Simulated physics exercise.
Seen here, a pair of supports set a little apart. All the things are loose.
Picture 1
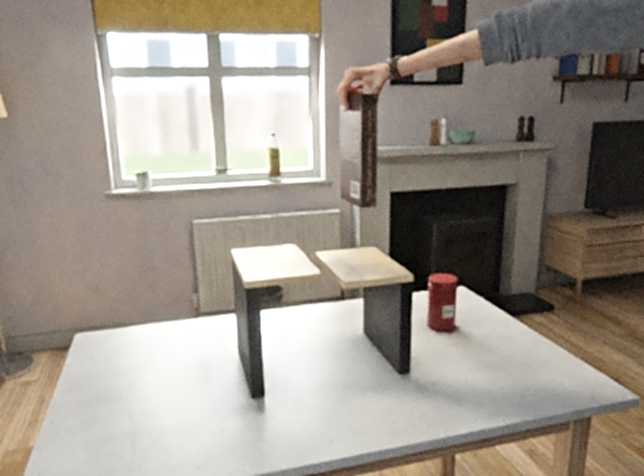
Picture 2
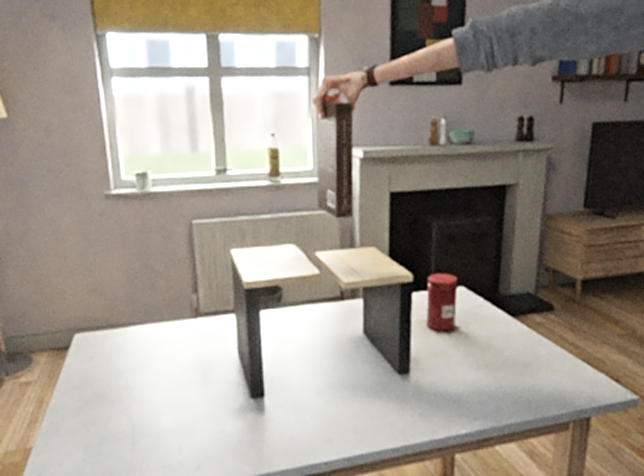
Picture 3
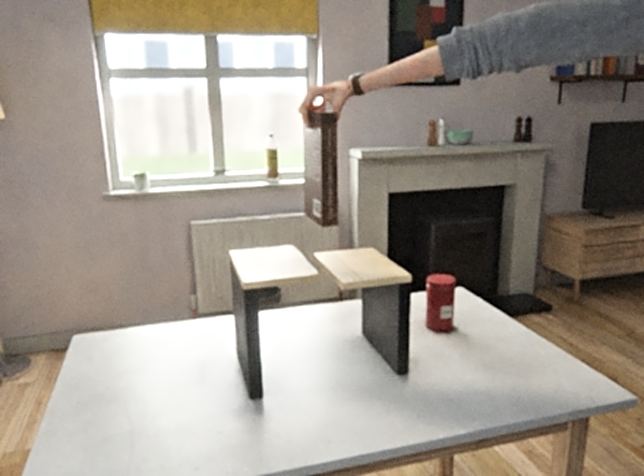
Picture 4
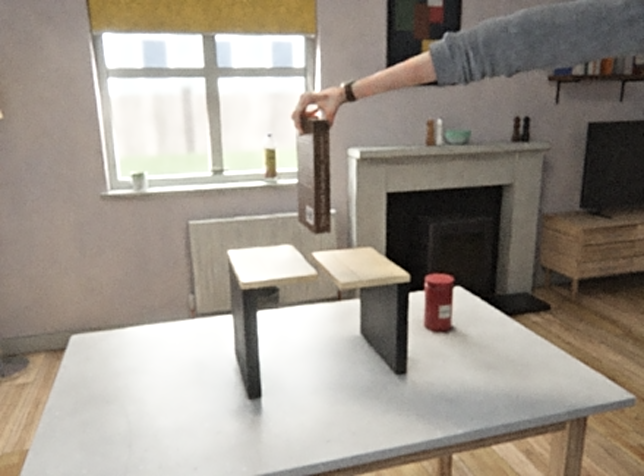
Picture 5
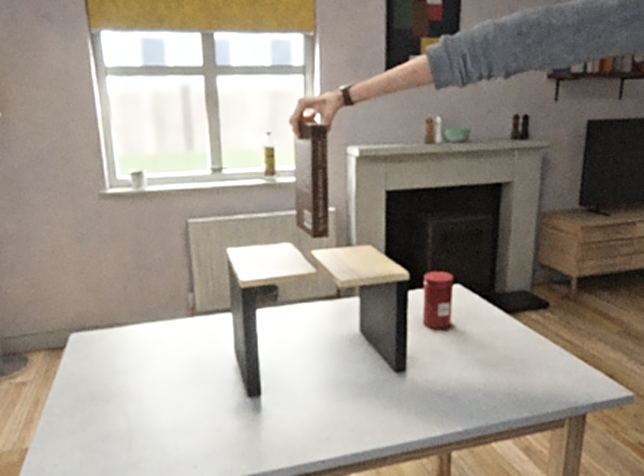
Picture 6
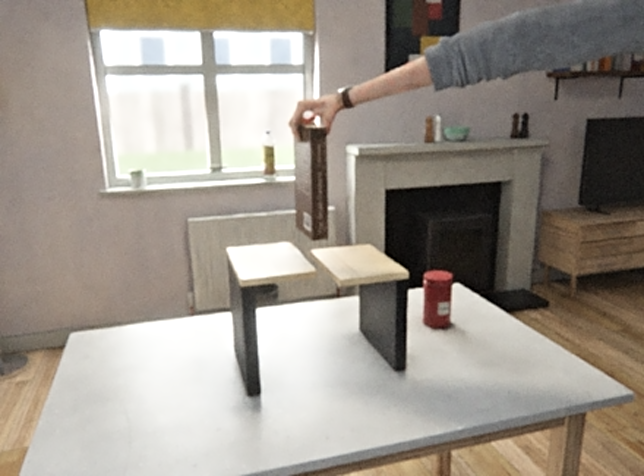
In a living room, a hand carried an upright brown book leftward and slightly down, then held it still above the gap between two supports on a white table, beside a red jar.
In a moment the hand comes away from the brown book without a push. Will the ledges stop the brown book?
Here the book drops through.
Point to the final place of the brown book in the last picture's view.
Near (314, 313).
Then, 0.20 s on from there, brown book shifted a little near (311, 203).
Then, 0.30 s on from there, brown book shifted about its own width near (312, 265).
Then, 0.40 s on from there, brown book shifted well along near (313, 308).
In the end, moved from the start, brown book; red jar unmoved. At the end, from the last picture's camera, brown book near (314, 313). The book goes down the gap.
